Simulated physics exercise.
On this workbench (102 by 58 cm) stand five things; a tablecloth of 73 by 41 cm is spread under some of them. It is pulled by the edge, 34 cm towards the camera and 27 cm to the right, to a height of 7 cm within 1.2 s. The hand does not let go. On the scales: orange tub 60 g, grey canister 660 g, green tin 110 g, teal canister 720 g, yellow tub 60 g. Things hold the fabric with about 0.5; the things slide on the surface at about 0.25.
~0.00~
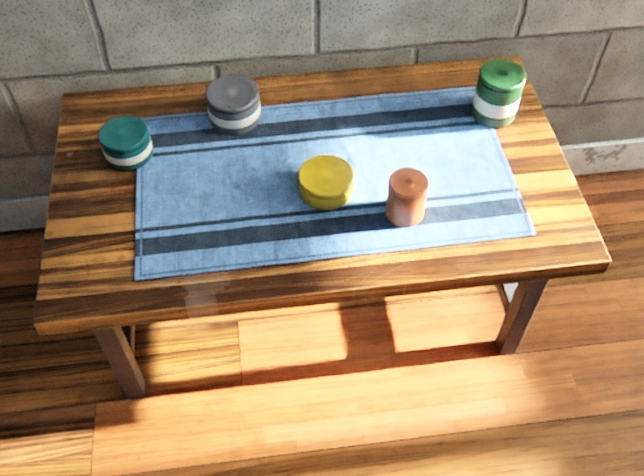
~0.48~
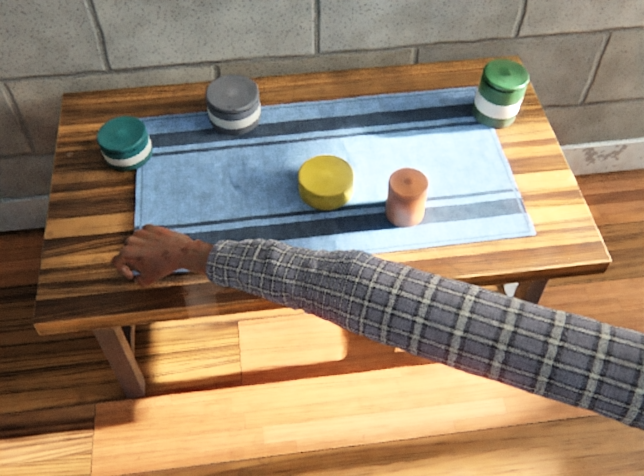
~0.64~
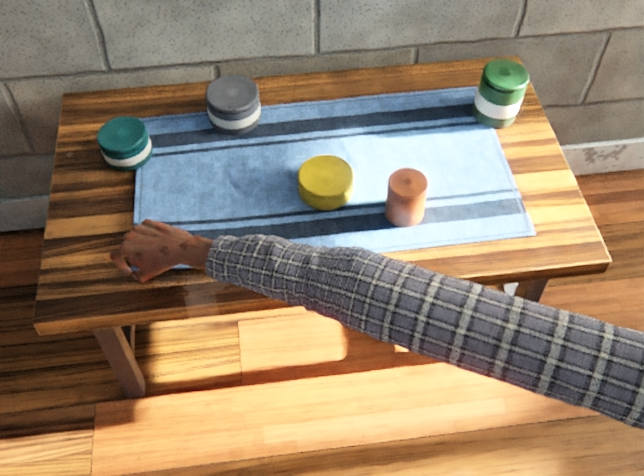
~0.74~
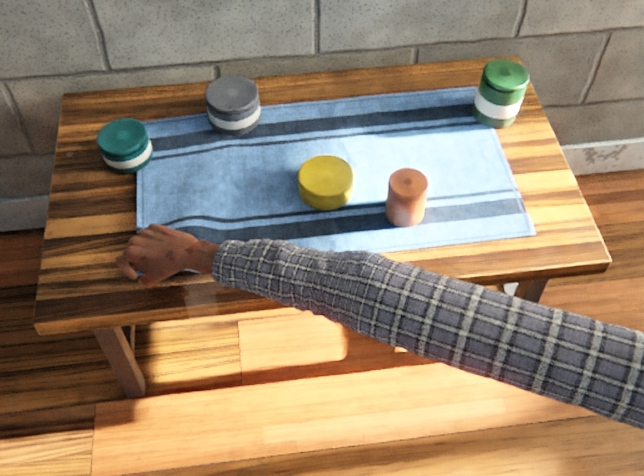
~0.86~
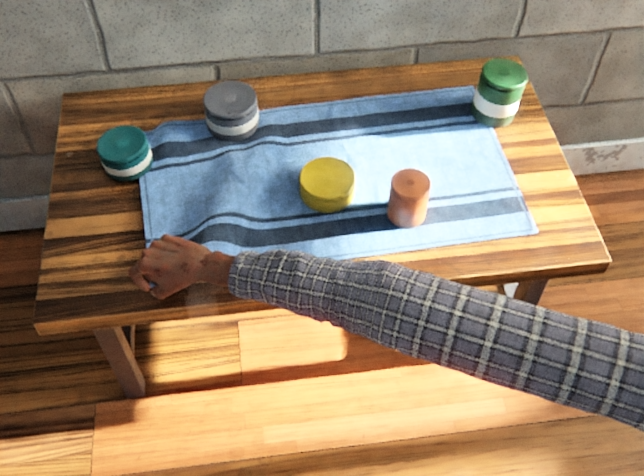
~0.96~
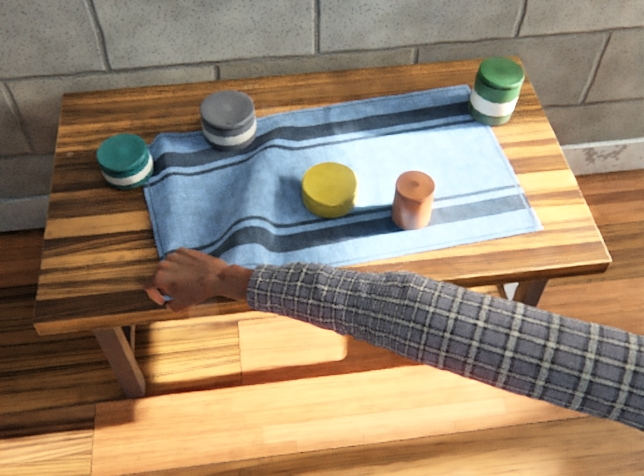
On a wooden table by a block wall, a hand gripped the near left corner of a blue cloth and dragged it slightly right, wrinkling it, as the teal and grey containers shifted a little.
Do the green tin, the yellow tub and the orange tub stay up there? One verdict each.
The green tin stays on, the yellow tub keeps to the top, the orange tub stays on.
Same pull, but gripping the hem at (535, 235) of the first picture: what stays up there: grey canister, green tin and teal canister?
Then: Grey canister stays on, green tin goes over, teal canister stays on.
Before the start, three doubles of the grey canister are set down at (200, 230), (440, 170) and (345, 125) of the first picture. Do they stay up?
In that order: Goes over, remains, stays on.
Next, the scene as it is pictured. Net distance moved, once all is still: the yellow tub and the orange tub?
Yellow tub 20 cm, orange tub 15 cm.
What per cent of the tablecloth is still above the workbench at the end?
About 65 per cent.
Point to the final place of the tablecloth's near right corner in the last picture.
Near (577, 204).
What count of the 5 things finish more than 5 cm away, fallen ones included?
I count 5.
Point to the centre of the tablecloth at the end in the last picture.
Near (366, 246).
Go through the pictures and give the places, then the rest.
Green tin (503, 73); yellow tub (326, 174); orange tub (409, 181); tablecloth corners (135, 280) (536, 235), in the first picture.
Green tin (505, 73); tablecloth corners (536, 235); grip (133, 275), in the second picture.
Tablecloth corners (535, 235); grip (132, 271), in the third picture.
Teal canister (122, 135); tablecloth corners (536, 235); grip (137, 276), in the fourth picture.
Grey canister (230, 98); teal canister (122, 142); yellow tub (327, 177); tablecloth corners (538, 233); grip (150, 287), in the fifth picture.
Green tin (501, 71); yellow tub (330, 182); orange tub (415, 184); tablecloth corners (542, 229); grip (164, 300), in the sixth picture.
At 1.2 s, 95 % of the tablecloth is still over the top; yellow tub 6 cm off its start, orange tub 4 cm off its start, green tin 2 cm off its start.
At 1.4 s, 80 % of the tablecloth is still over the top; yellow tub 13 cm off its start, orange tub 8 cm off its start, green tin 4 cm off its start.
At 1.6 s, 75 % of the tablecloth is still over the top; yellow tub 17 cm off its start at (375, 237), orange tub 11 cm off its start at (462, 209), green tin 6 cm off its start at (471, 72).
At 1.8 s, 65 % of the tablecloth is still over the top; yellow tub 20 cm off its start, orange tub 13 cm off its start, green tin 7 cm off its start.
At 3.4 s, 65 % of the tablecloth is still over the top; yellow tub 20 cm off its start at (389, 247), orange tub 13 cm off its start at (474, 213), green tin 7 cm off its start at (466, 74), grey canister 34 cm off its start at (239, 222).
